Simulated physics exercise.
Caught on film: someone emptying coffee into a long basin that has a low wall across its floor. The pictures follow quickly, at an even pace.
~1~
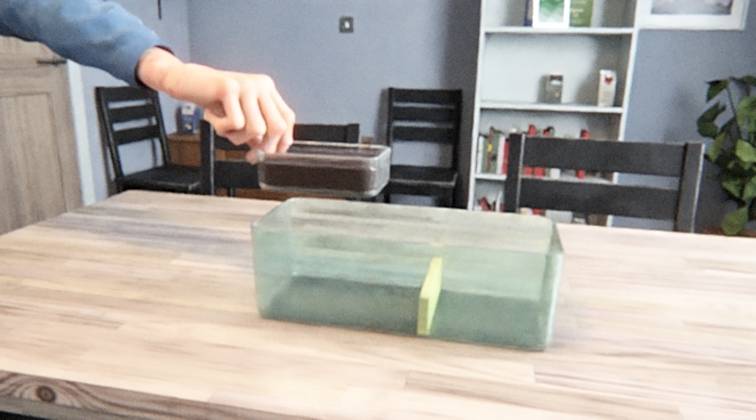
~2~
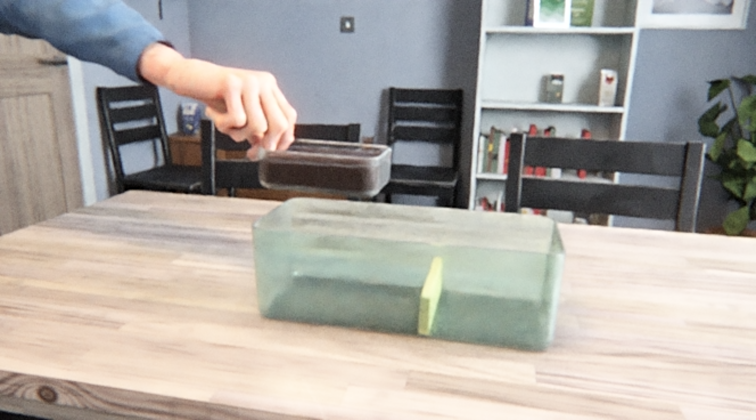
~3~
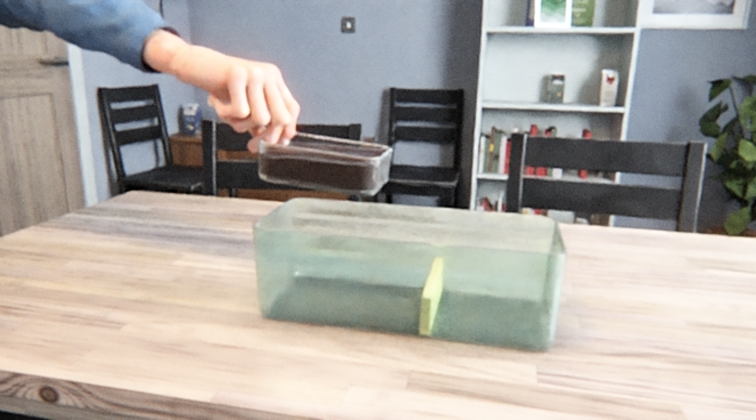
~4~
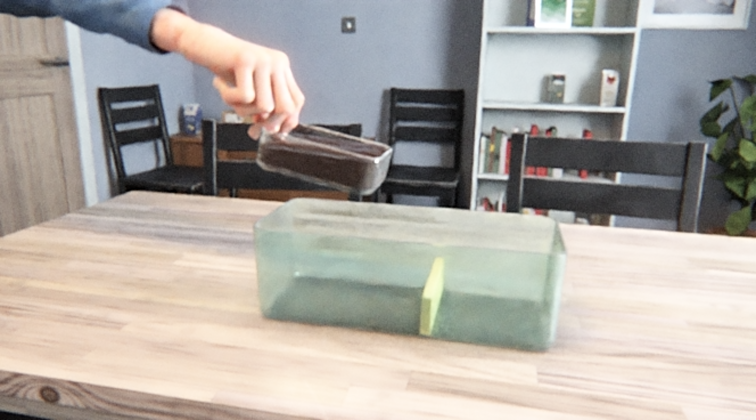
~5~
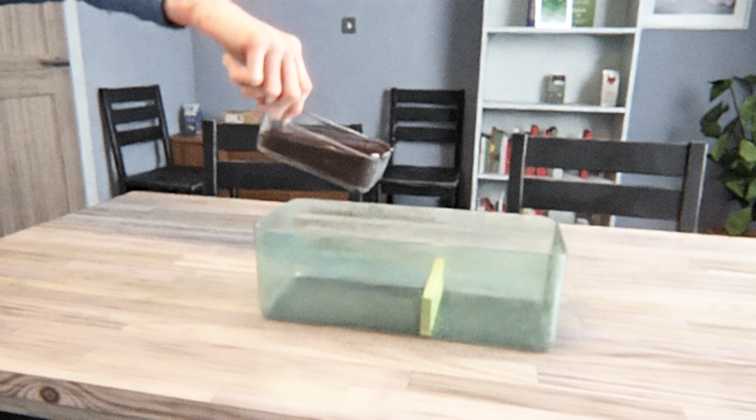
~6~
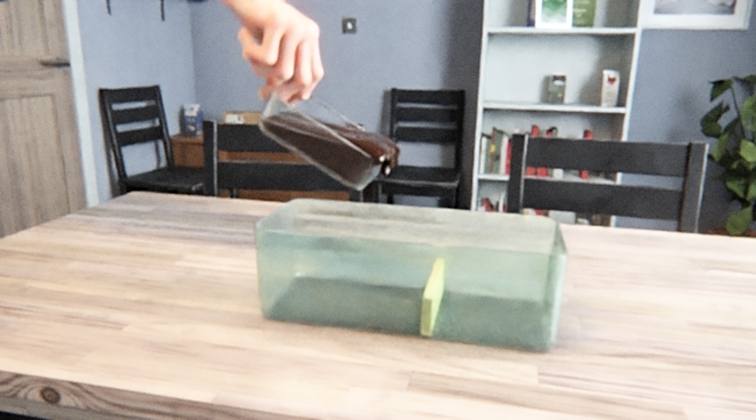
The clip shows a hand holding a clear container of dark coffee above a long, greenish basin with a low yellow wall inside. The hand rises and tilts the container increasingly to the right, and coffee starts leaving over its right rim.
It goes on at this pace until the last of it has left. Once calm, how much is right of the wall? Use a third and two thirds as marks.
It comes to above two thirds.
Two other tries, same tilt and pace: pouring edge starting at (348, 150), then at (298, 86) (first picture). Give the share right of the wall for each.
Near 55 % and 5 %.
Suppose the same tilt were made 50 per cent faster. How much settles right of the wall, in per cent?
Close to 60 per cent.
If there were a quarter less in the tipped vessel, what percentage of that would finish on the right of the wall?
Some 80 per cent.
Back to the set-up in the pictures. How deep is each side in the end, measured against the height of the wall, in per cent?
Near 10 on the left, 40 on the right.
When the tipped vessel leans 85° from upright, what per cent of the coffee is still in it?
Some 10 per cent.
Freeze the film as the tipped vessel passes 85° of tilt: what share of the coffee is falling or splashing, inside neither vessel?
Close to 50 per cent.
A moment on, the tilt is 85° and 11 per cent is still to pour, 6 is left of the wall and 32 right of it.
Next, the tilt is 97° and 1 per cent is still to pour, 10 is left of the wall and 84 right of it.
Then the tilt is 97° and 0 per cent is still to pour, 18 is left of the wall and 79 right of it.
Later the tilt is 97° and 0 per cent is still to pour, 19 is left of the wall and 79 right of it.
At rest 19 per cent lies left of the wall, 79 right of it and 2 outside.
